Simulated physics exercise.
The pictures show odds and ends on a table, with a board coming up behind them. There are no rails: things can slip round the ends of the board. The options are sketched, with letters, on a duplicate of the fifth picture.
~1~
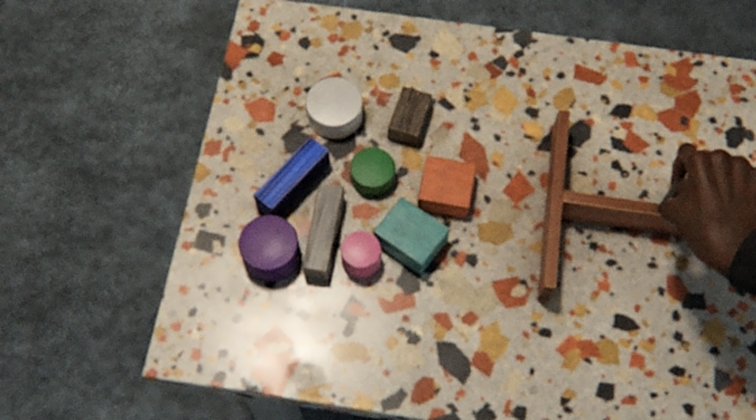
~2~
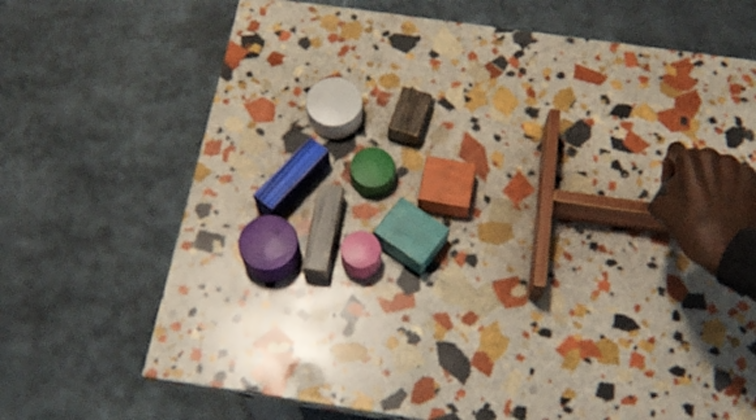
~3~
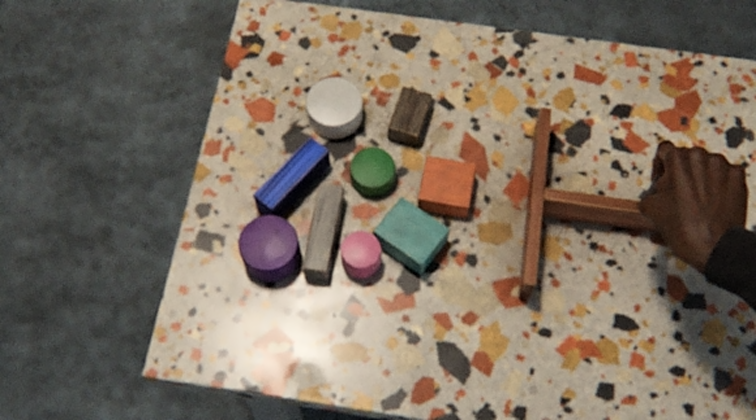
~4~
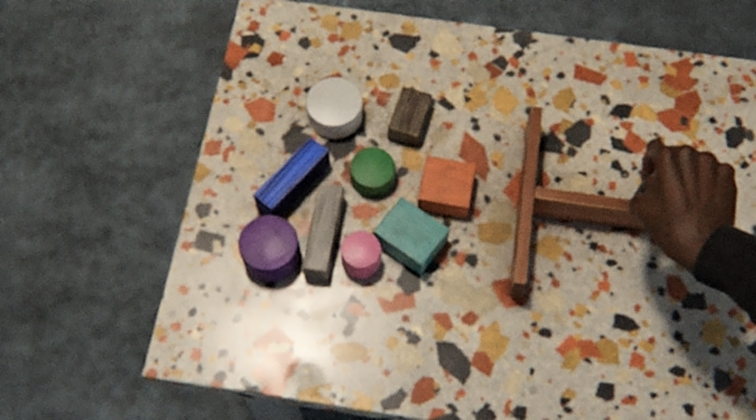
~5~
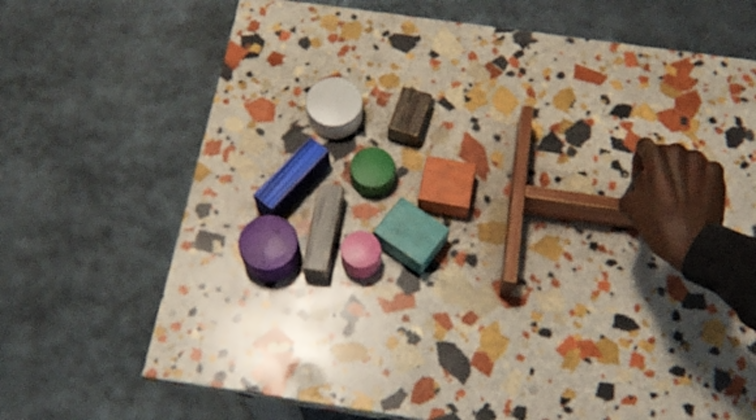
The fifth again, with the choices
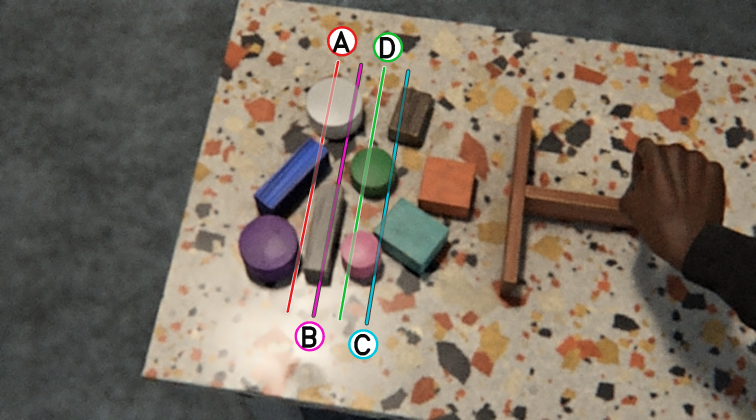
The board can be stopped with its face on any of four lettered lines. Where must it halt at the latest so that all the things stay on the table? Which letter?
Line A.
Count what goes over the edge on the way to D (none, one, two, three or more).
By then, none.
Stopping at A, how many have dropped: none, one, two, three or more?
In all, none.
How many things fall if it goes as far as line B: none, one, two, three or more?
The count is none.
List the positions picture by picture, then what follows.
In the first frame, black block (410, 117); blue stick (293, 180); green tin (373, 173).
In the second frame, board (548, 194); grey bar (324, 231).
In the third frame, board (538, 192); orange block (447, 187).
In the fourth frame, board (529, 191); purple tin (270, 248).
In the fifth frame, board (520, 190); black block (410, 117); blue stick (293, 180); green tin (373, 173).
On the marked copy, A at (314, 179); B at (339, 183); C at (389, 190); D at (363, 186).
Taking A. A third of the way, board (446, 179); pink tin (356, 258); turquoise block (394, 233).
Two thirds of the way, board (373, 169); purple tin (240, 250); blue stick (263, 173).
When it is over, board (318, 161); purple tin (182, 243); blue stick (210, 166); nothing has fallen.
As for the rest, B is safe but short; C is safe but short; D is safe but short.
